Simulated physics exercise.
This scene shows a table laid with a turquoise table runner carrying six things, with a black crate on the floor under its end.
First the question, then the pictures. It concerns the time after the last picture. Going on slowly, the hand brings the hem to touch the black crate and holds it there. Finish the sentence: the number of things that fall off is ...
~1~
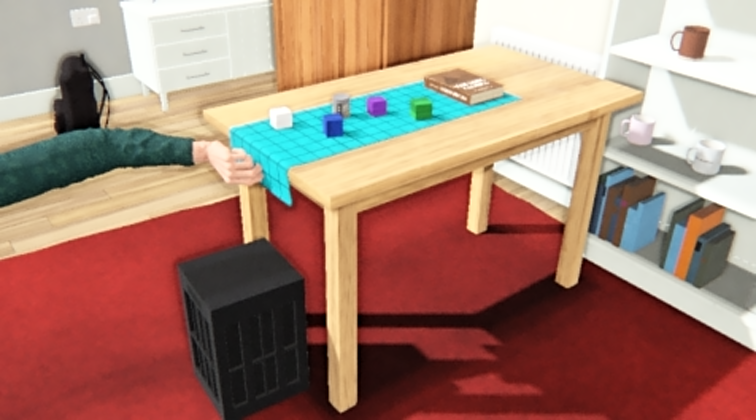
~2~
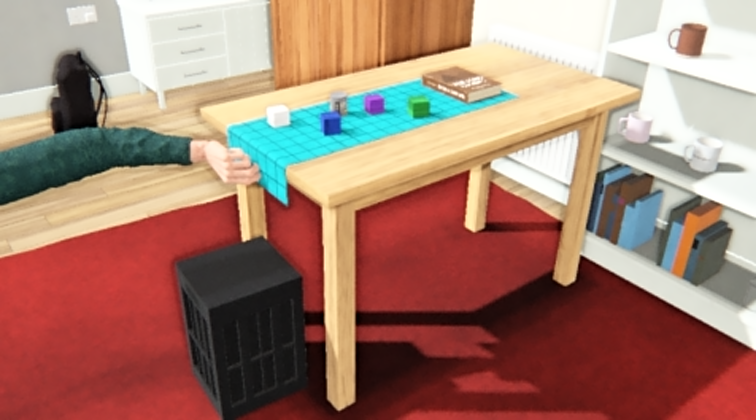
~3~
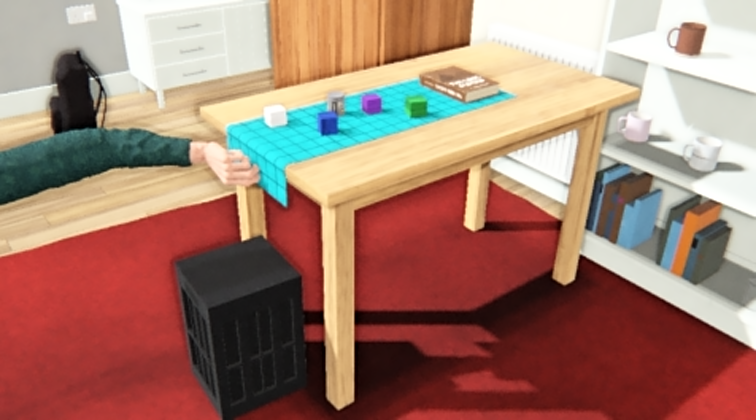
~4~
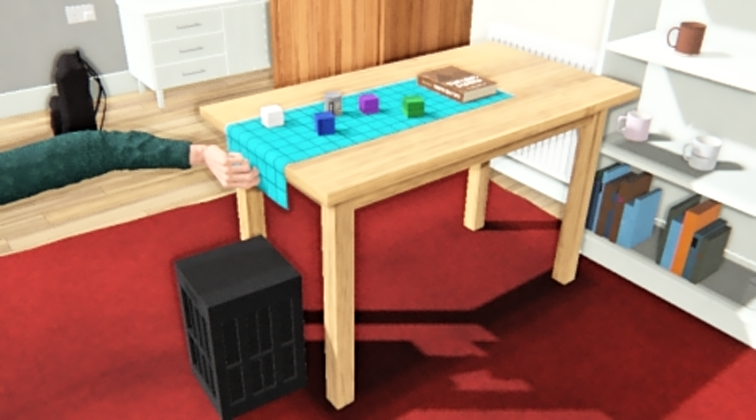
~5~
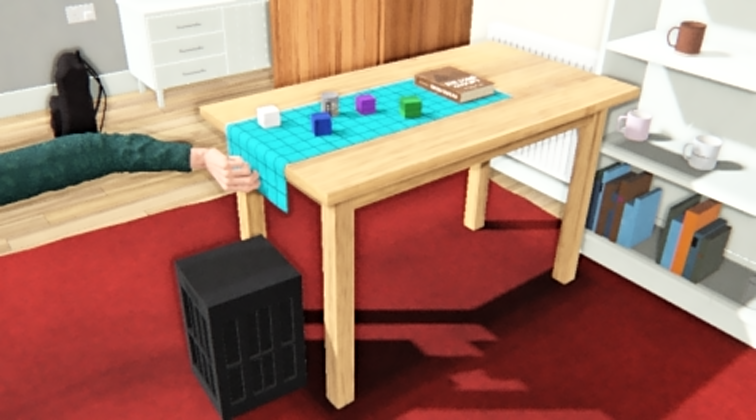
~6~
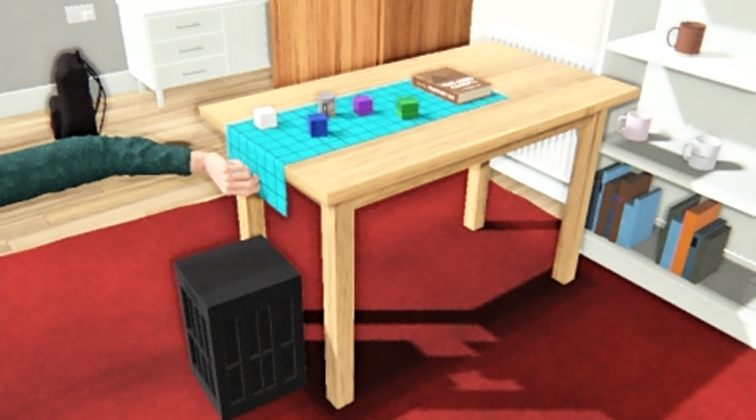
... two.
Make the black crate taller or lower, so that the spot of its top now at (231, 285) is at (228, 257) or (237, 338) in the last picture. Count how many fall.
Totals 1, 4.
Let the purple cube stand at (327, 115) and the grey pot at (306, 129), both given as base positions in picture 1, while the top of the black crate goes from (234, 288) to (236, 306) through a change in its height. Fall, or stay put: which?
First the purple cube: It ends off the top. Then the grey pot: It ends off the top.
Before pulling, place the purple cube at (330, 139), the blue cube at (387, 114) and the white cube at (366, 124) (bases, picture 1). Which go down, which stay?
You'd see the purple cube go down, the blue cube hang on and the white cube hang on.
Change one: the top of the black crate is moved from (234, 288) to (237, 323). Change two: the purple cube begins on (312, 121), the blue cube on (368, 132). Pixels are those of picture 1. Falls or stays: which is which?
Outcome for the purple cube: It is lost. Outcome for the blue cube: It is lost.
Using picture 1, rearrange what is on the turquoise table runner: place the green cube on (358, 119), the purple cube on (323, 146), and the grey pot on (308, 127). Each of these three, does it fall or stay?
Result - green cube: Still up; purple cube: Down; grey pot: Down.
A little later, hem near (258, 222); all still up.
Next, hem on the crate; white cube and blue cube gone.
When it is over, hem on the crate; white cube and blue cube gone. It carries off two.
